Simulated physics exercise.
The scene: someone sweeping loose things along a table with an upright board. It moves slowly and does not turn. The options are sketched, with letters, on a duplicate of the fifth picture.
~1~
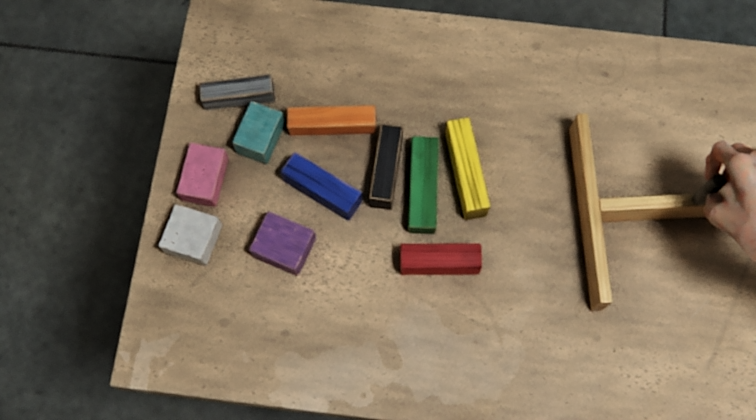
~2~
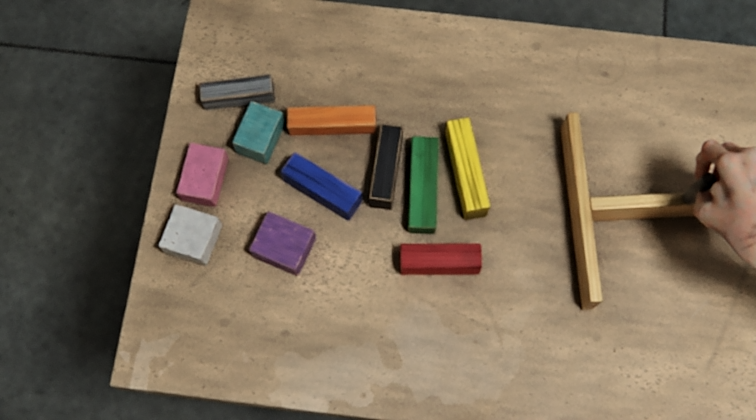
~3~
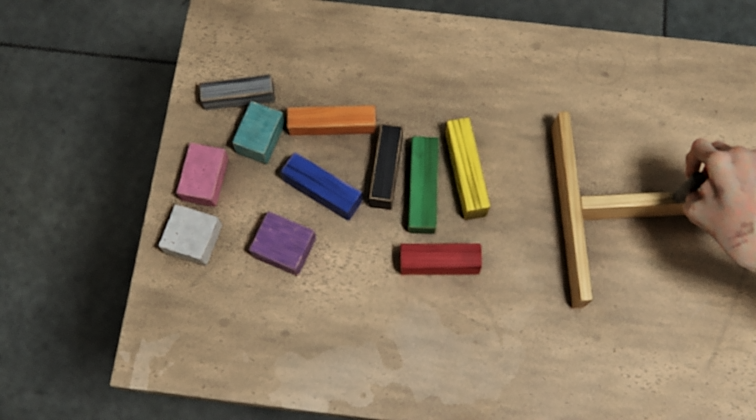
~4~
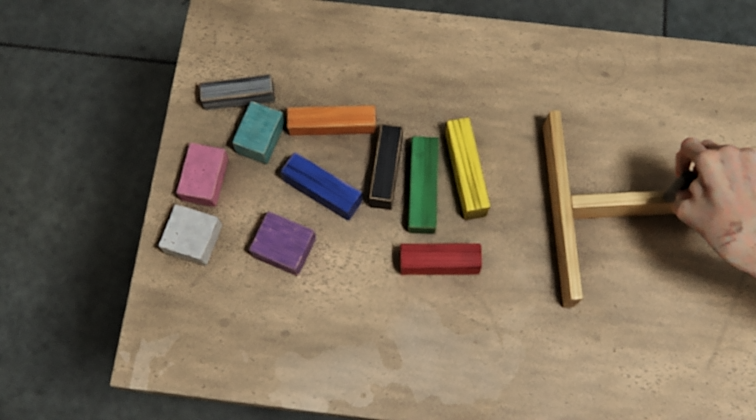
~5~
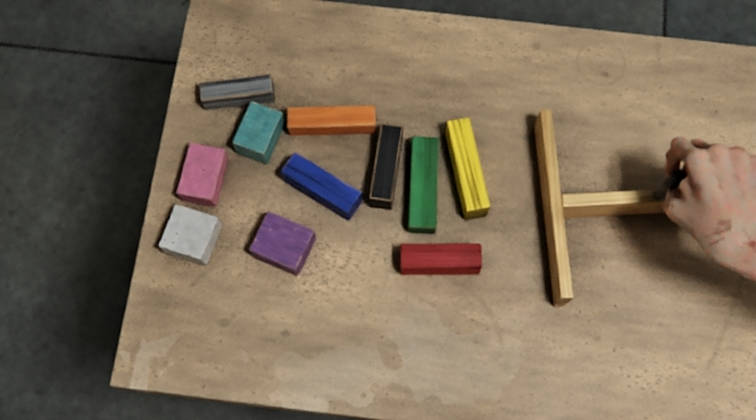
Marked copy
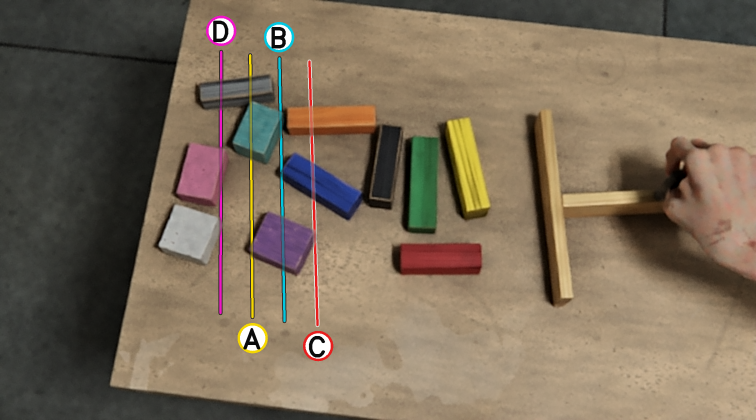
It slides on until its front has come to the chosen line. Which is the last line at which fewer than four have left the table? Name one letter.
Stop at A.
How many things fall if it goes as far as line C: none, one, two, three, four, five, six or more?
The count is none.
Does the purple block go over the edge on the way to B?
No.
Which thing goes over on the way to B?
The white block.
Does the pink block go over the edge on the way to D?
Yes.
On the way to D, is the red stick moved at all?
By then, yes.
On the copy, A at (251, 180); B at (282, 183); C at (313, 187); D at (221, 176).
On A. First, board (446, 188); turquoise block (254, 132); orange stick (318, 118).
Then, board (336, 175); grey stick (211, 60); white block (178, 235).
Finally, board (251, 166); white block over the edge; pink block over the edge; three fallen.
By contrast, B is within the limit but short; C is within the limit but short; D drops five.
